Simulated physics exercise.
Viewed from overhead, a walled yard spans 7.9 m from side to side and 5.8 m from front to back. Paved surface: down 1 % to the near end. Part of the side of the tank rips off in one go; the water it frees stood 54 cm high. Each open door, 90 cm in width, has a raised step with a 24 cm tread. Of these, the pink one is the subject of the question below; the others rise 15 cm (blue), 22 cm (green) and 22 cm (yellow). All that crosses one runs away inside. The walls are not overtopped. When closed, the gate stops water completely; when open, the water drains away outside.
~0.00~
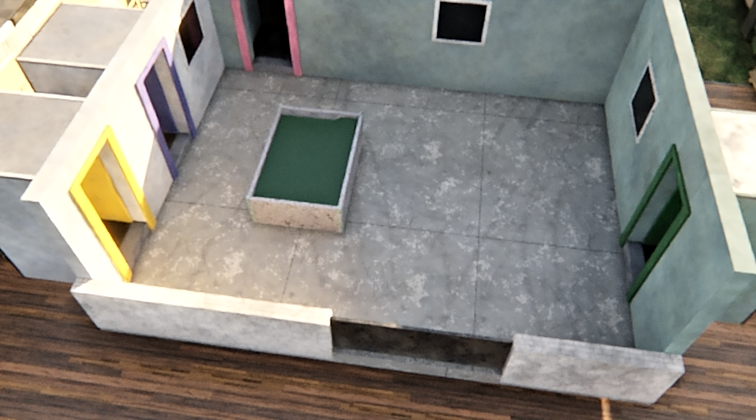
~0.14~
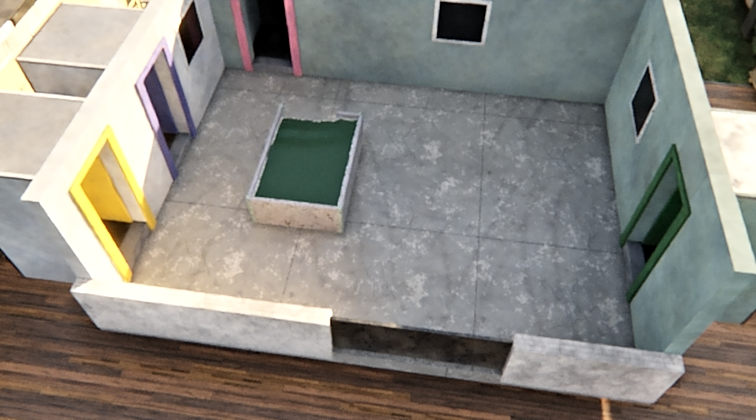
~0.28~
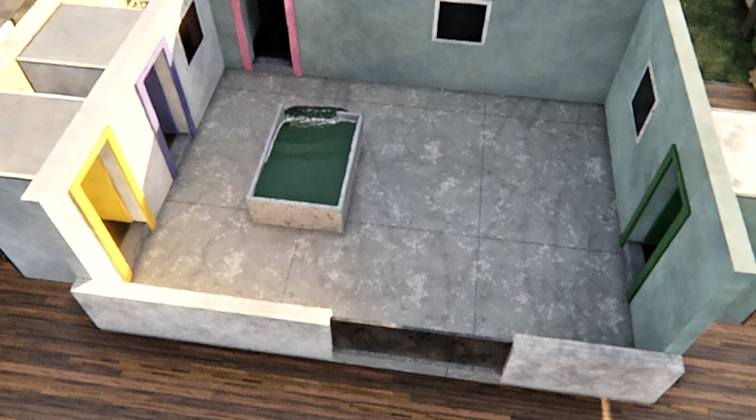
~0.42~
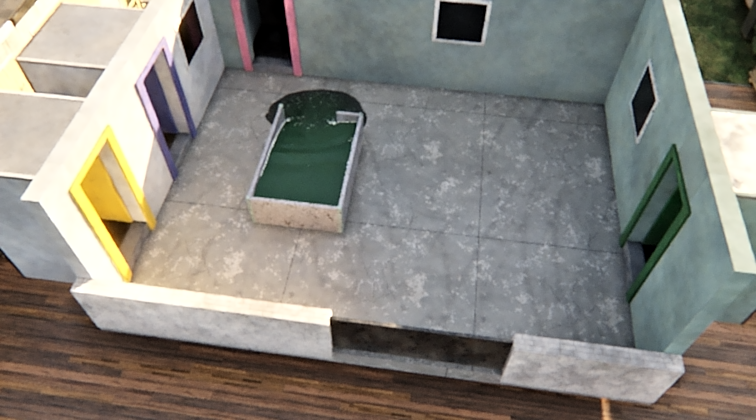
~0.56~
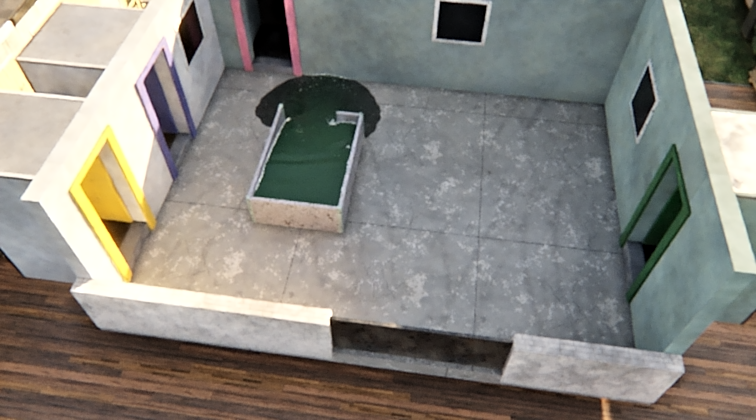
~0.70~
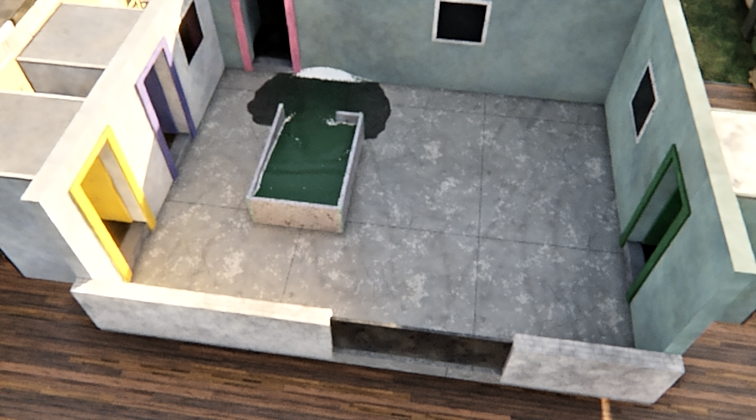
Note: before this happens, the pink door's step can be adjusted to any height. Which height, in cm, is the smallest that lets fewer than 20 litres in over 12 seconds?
The smallest is roughly 16 cm.
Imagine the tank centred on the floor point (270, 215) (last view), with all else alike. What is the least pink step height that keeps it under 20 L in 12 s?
Some 19 cm.
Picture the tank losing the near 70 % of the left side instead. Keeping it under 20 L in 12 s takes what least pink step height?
Near 8.0 cm.
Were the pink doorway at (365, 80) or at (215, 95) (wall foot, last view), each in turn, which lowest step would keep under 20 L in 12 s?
18 and 17 cm.
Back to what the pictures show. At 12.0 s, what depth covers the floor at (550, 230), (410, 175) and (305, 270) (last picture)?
The depths come to about 2, 1 and 3 cm.
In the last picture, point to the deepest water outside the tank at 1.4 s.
Near pixel (315, 83).
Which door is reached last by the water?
The green door.
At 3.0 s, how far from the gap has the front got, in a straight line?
I make it some 5.2 m.
After 1.4 s water covers 10 % of the floor, deepest (32 cm) near (315, 83); 20 cm at the pink door, 0 litres in over its 17 cm step.
After 3.0 s water covers 30 % of the floor, deepest (28 cm) near (234, 69); 17 cm at the pink door, 12 litres in over its 17 cm step.
After 12.0 s water covers 90 % of the floor, deepest (9 cm) near (417, 348); 4 cm at the pink door, 15 litres in over its 17 cm step.
At the pink door as built, the water arrived by 0.8 s and peaked near 21 cm at 1.8 s.
With a step of 14 cm, 35 litres would have come in within the 12 s; with 18.5 cm, 9 litres. So under 20 litres takes about 16 cm.
